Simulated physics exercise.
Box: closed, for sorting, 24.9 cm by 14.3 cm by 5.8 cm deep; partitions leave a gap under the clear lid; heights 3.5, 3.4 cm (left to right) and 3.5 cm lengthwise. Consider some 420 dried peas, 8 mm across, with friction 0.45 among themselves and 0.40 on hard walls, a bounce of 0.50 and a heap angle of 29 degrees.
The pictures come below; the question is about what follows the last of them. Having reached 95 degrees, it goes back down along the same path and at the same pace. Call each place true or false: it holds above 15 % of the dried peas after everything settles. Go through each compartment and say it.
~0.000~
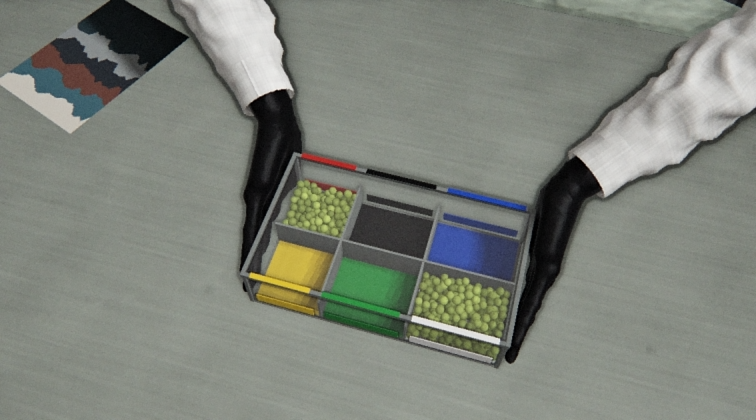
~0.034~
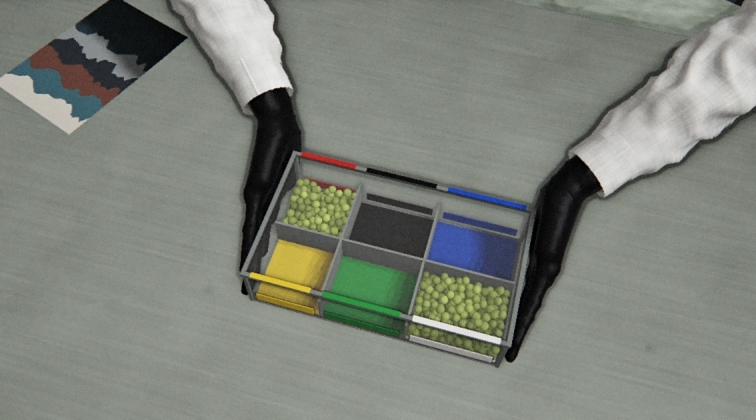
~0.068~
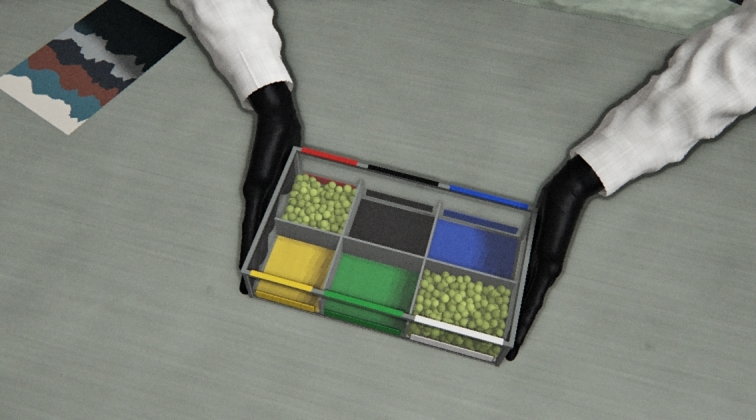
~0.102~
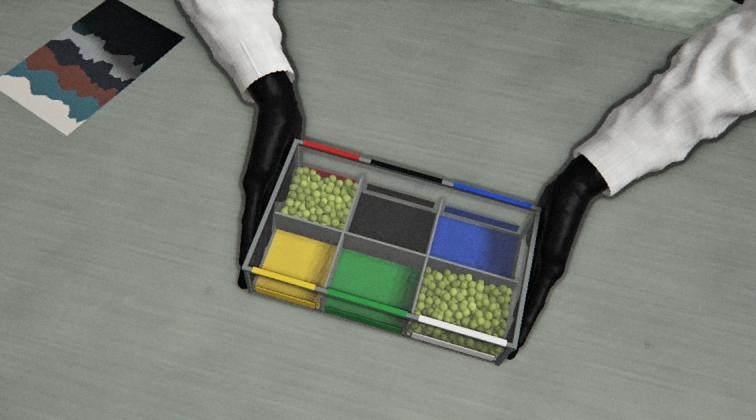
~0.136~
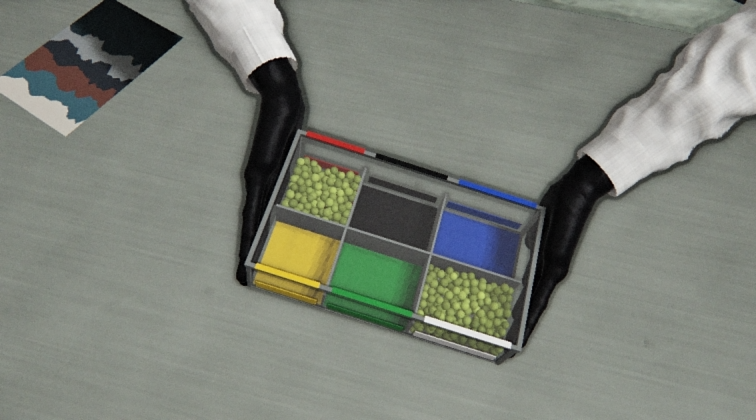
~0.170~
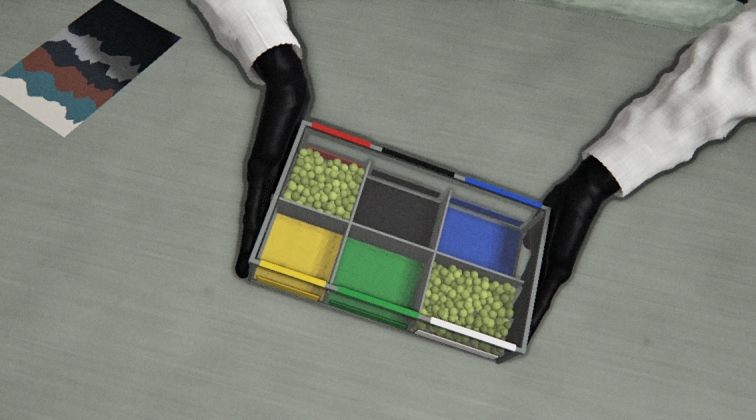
Red compartment: False, blue compartment: False, green compartment: False, yellow compartment: False, white compartment: True, black compartment: False.
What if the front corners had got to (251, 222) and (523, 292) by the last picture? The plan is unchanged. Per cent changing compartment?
My guess is close to 45 per cent.
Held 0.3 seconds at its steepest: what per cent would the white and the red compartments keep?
Result - white: 90 %; red: 5 %.
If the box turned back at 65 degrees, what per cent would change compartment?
Roughly 20 %.
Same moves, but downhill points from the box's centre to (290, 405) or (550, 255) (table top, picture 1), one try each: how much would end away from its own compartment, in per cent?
Near 40 and 45 per cent, in that order.
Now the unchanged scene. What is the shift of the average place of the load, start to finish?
Roughly 7.0 cm.
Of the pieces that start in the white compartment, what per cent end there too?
Share retained: Some 100 per cent.
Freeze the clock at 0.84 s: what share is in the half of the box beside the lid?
Share: Approx. 50 %.
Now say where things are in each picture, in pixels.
Box tilt 0 degrees, front corners at (245, 273) and (506, 343); red 45 %, white 55 %, in the first frame.
Box tilt 1 degrees, front corners at (246, 273) and (507, 343), in the second frame.
Box tilt 3 degrees, front corners at (246, 271) and (509, 343), in the third frame.
Box tilt 6 degrees, front corners at (247, 267) and (512, 344), lowest corner right front, in the fourth frame.
Box tilt 10 degrees, front corners at (250, 263) and (516, 347), lowest corner right front, in the fifth frame.
Box tilt 15 degrees, front corners at (254, 260) and (521, 349), lowest corner right front; red 45 %, white 55 %. The box's pace is about 135 degrees a second, in the sixth frame.
Then, at 0.84 s, tilt 95 degrees; red 25 %, green 5 %, white 60 %, black 5 %.
After 1.29 s, tilt 43 degrees; red 5 %, blue 5 %, green 5 %, white 80 %, black 5 %.
Then, at 1.82 s, tilt 0 degrees; red 5 %, blue 5 %, green 5 %, white 80 %, black 5 %.
In the end, at 2.5 s, red 5 %, blue 5 %, green 5 %, yellow 0 %, white 80 %, black 5 %.
